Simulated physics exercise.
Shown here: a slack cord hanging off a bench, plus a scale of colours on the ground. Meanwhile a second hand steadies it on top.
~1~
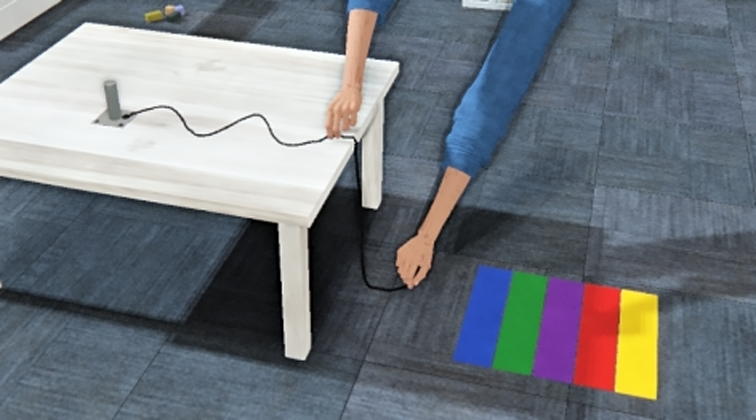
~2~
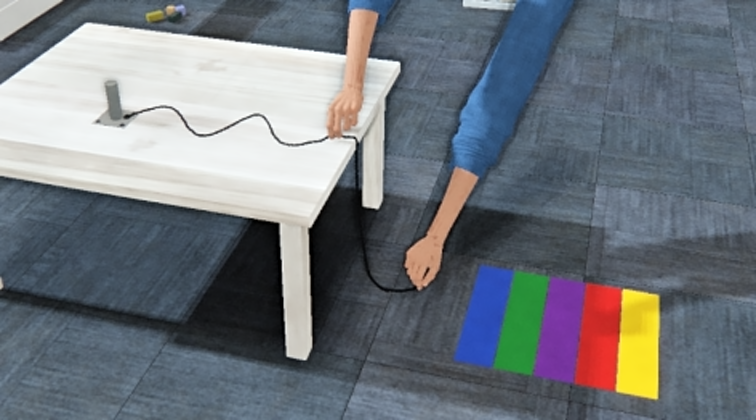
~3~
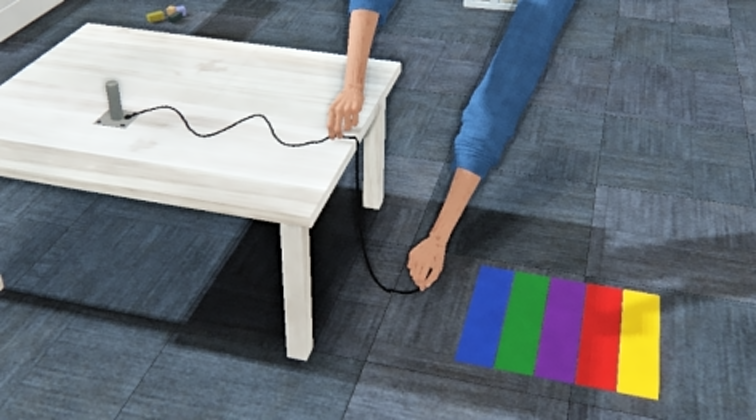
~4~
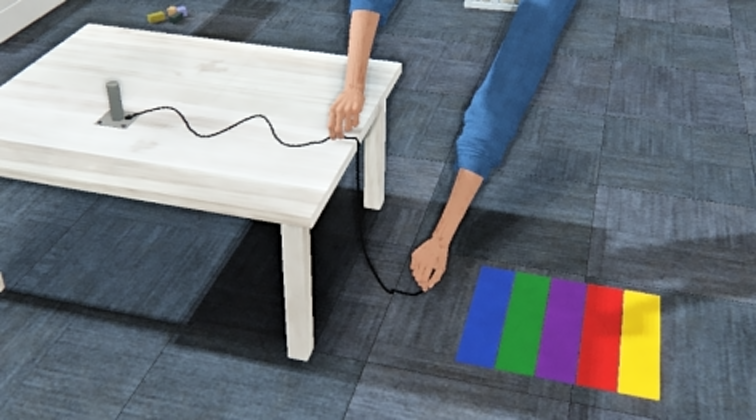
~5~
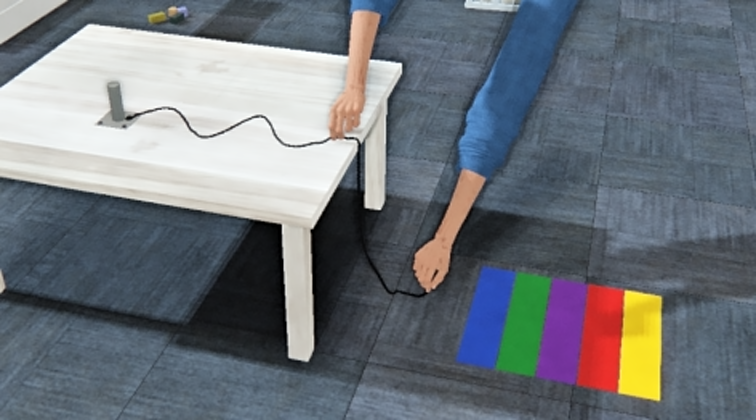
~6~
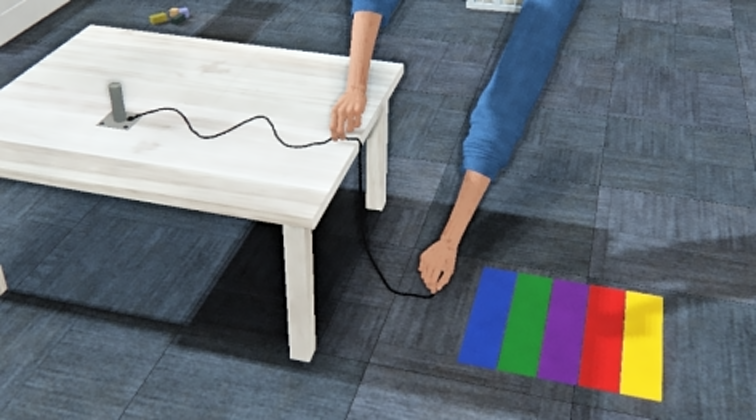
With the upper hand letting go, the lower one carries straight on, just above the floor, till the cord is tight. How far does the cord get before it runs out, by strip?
As far as the yellow strip.
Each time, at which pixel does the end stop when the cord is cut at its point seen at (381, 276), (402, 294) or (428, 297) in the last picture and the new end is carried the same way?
The pixels are (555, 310), (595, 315) and (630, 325), in the order of the tries.
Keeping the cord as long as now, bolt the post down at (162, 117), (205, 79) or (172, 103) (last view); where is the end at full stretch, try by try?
Around (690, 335), then (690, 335), then (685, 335).
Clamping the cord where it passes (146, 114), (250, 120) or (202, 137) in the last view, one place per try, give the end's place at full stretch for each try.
Going through the three tries, you get (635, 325), (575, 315) and (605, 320).
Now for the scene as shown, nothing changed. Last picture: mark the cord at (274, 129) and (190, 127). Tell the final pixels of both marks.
They go to (346, 145) and to (218, 131).
A little later, end near (583, 315); over purple.
Next, end near (624, 322); over red.
When it is tight, end near (648, 326); over yellow. The yellow one.
